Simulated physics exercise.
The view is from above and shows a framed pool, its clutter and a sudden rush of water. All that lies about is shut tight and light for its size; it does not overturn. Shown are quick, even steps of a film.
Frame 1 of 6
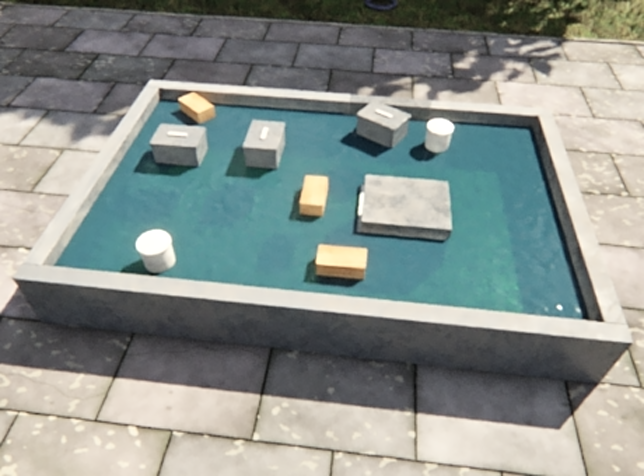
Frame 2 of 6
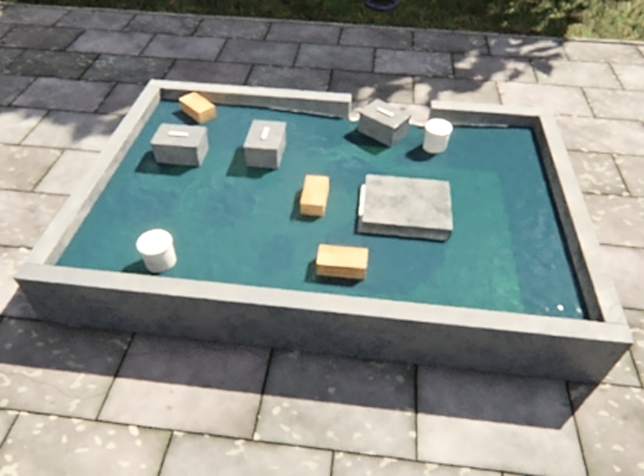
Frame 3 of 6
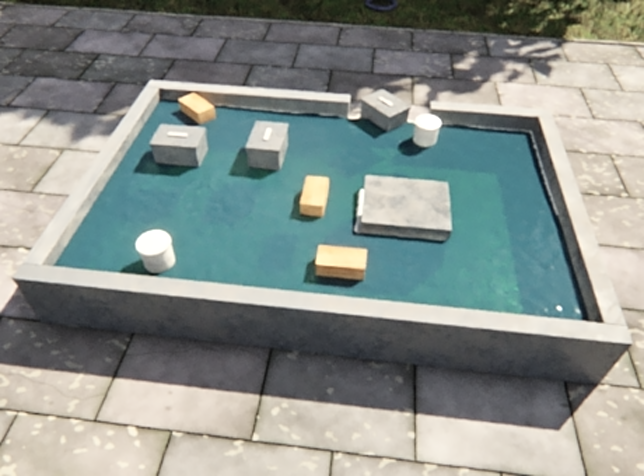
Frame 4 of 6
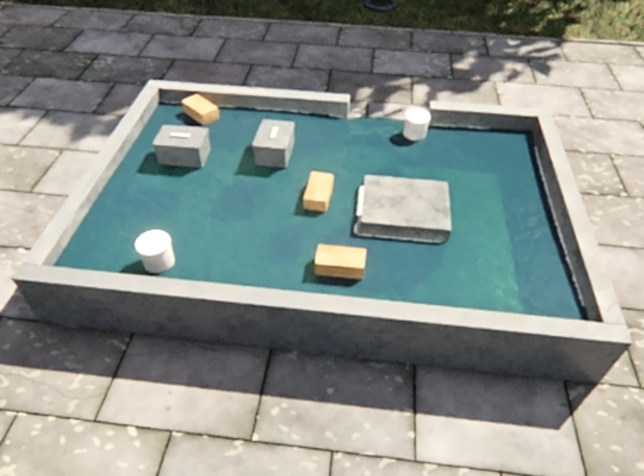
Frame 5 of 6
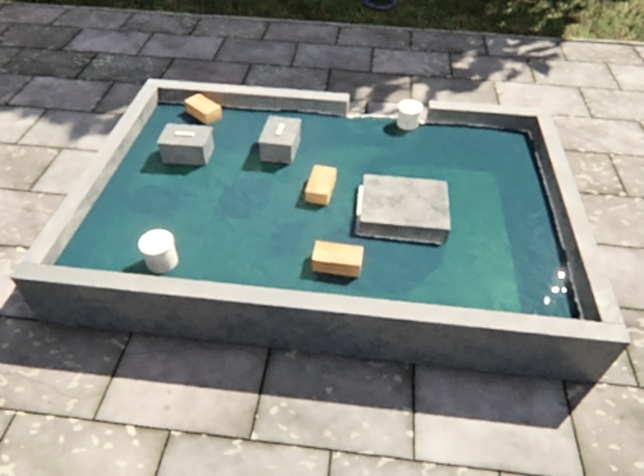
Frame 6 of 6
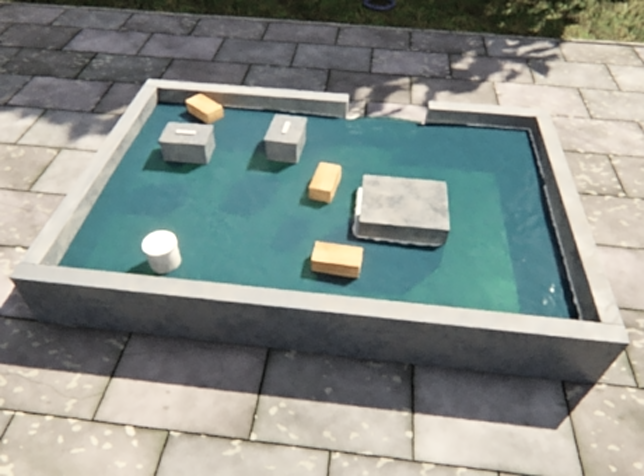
In a walled pool on a stone patio, a gap opened in the back wall, and a grey box and then a white tub slipped out through it, while other floating things drifted slightly.
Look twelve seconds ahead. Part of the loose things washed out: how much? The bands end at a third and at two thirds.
Mid range.
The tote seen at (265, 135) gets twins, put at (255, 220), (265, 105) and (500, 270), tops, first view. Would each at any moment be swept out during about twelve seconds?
The first remains behind, the second departs, the third remains behind.
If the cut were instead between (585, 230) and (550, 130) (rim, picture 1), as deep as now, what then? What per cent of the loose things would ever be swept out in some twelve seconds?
It should be close to 40 per cent.
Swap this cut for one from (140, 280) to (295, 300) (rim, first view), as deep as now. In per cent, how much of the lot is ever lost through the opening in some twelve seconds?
Fraction out: Near 50 %.
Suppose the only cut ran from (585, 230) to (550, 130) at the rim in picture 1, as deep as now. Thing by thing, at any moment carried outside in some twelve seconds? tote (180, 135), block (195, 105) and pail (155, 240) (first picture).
Object one: Remains; object two: Remains; object three: Remains.
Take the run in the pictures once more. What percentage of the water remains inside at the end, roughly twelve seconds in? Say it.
Estimate: About 62 %.
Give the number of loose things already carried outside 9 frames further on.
I make it 2.
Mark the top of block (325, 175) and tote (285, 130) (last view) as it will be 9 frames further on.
Roughly (353, 146) for one and (349, 114) for the other.
A moment on, 2 of 8 are out; 6 afloat.
Next, 2 of 8 are out; 6 afloat.
Later, 3 of 8 are out; 5 afloat.
In the end, 4 of 8 are out; 4 afloat.
